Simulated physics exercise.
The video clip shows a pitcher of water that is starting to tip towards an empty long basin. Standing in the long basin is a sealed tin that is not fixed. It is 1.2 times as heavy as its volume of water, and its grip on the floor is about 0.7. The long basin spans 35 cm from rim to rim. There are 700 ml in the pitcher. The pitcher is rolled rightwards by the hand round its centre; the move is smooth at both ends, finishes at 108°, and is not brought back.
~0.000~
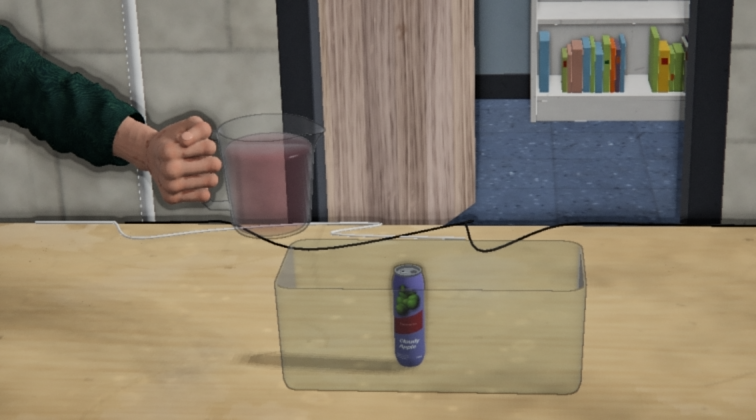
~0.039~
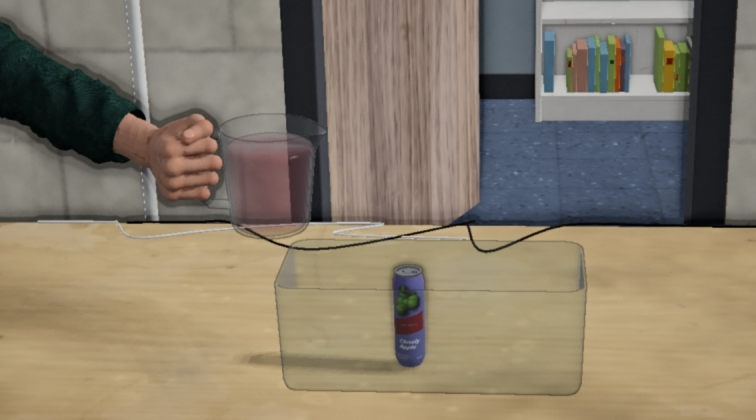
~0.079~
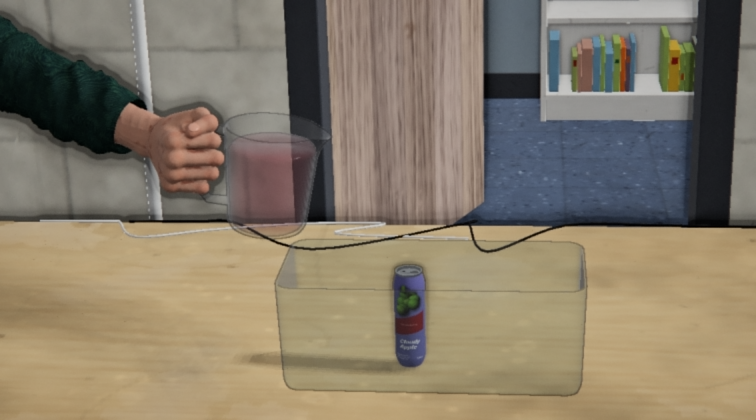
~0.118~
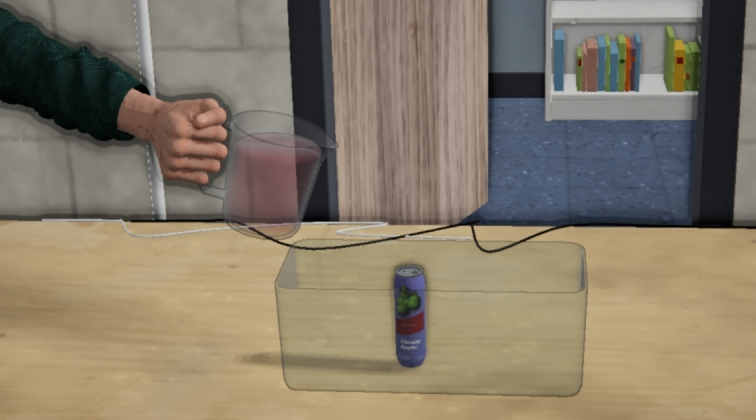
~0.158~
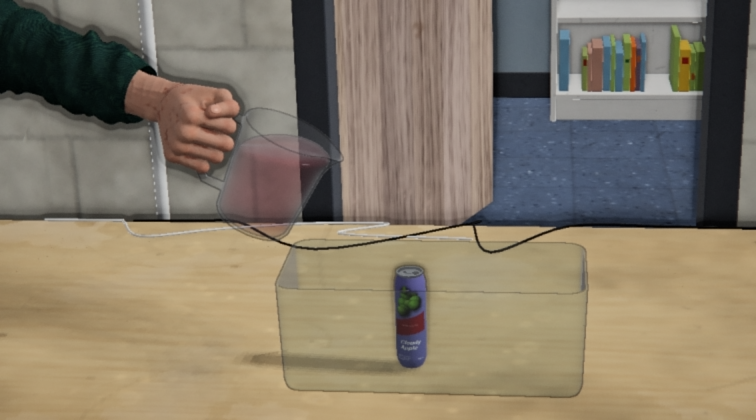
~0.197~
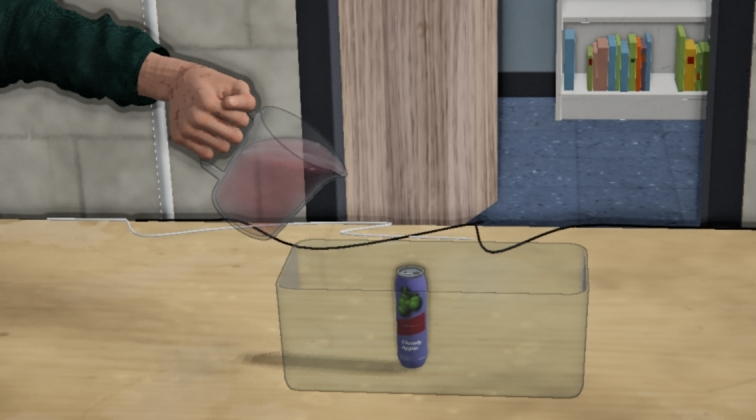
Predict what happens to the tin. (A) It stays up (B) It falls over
The answer is A.
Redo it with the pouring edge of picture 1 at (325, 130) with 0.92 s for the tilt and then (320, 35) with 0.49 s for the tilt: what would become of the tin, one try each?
First it stays on its base; then it tips over.
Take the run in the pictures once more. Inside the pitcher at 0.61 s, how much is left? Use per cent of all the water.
What remains is about 10 percent of it all.
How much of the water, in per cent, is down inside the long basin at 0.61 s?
Value: Approx. 82 %.
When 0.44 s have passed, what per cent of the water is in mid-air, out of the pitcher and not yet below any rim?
Near 20 in a hundred.
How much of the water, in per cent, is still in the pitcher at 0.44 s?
I'd put it near 48 percent.
By 0.44 s the tilt is 105° and 47 per cent is still to pour; the tin stands where it began.
By 0.61 s the tilt is 108° and 10 per cent is still to pour; the tin leans 6°.
By 0.79 s the tilt is 108° and 1 per cent is still to pour; the tin leans 6°.
By 0.99 s the tilt is 108° and 0 per cent is still to pour; the tin leans 5°.
At rest the tin stands 1 cm from where it began.
